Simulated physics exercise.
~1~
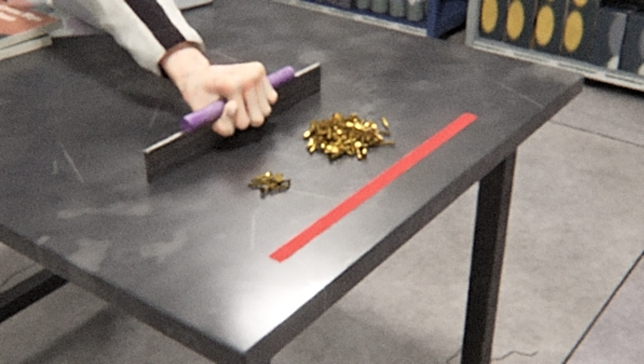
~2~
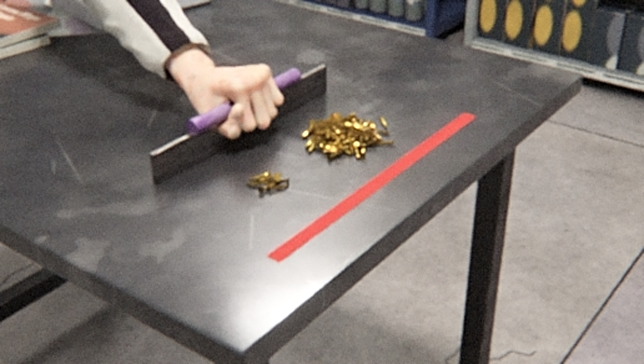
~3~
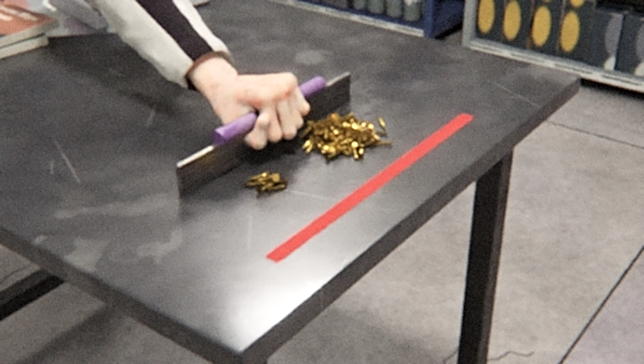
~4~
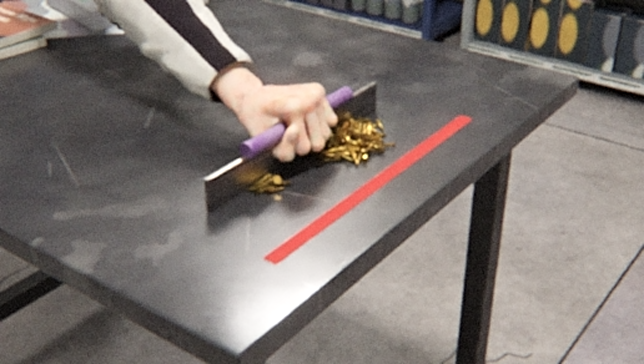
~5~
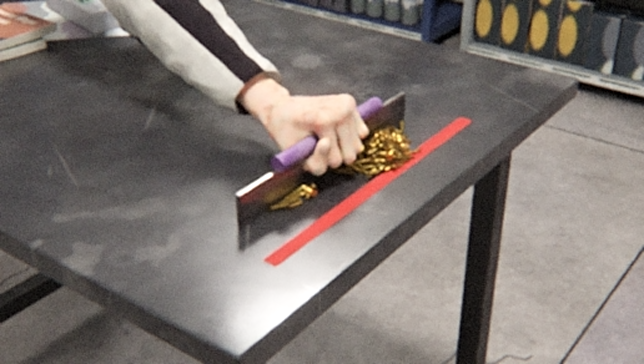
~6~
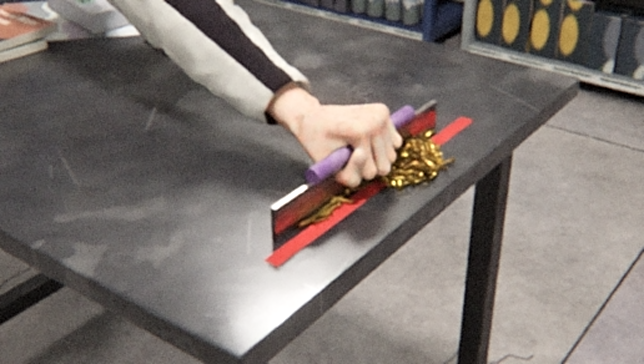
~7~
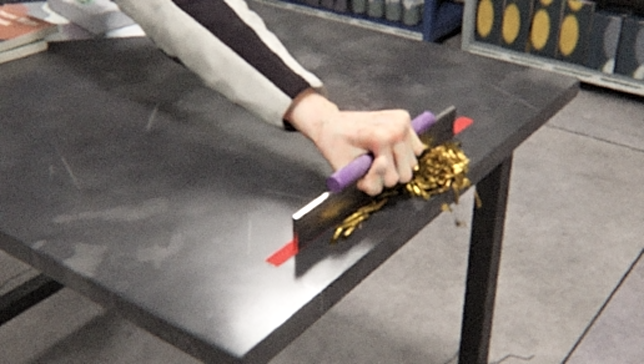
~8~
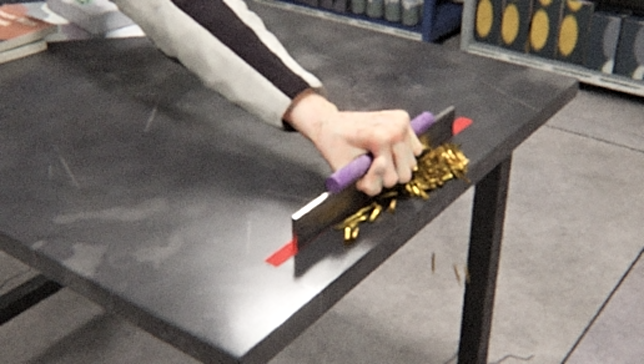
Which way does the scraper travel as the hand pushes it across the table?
The scraper travels to the right, toward the strip of red tape, and stops there.
A hand-held scraper pushes two golden piles right to red tape, spilling a few bits off.
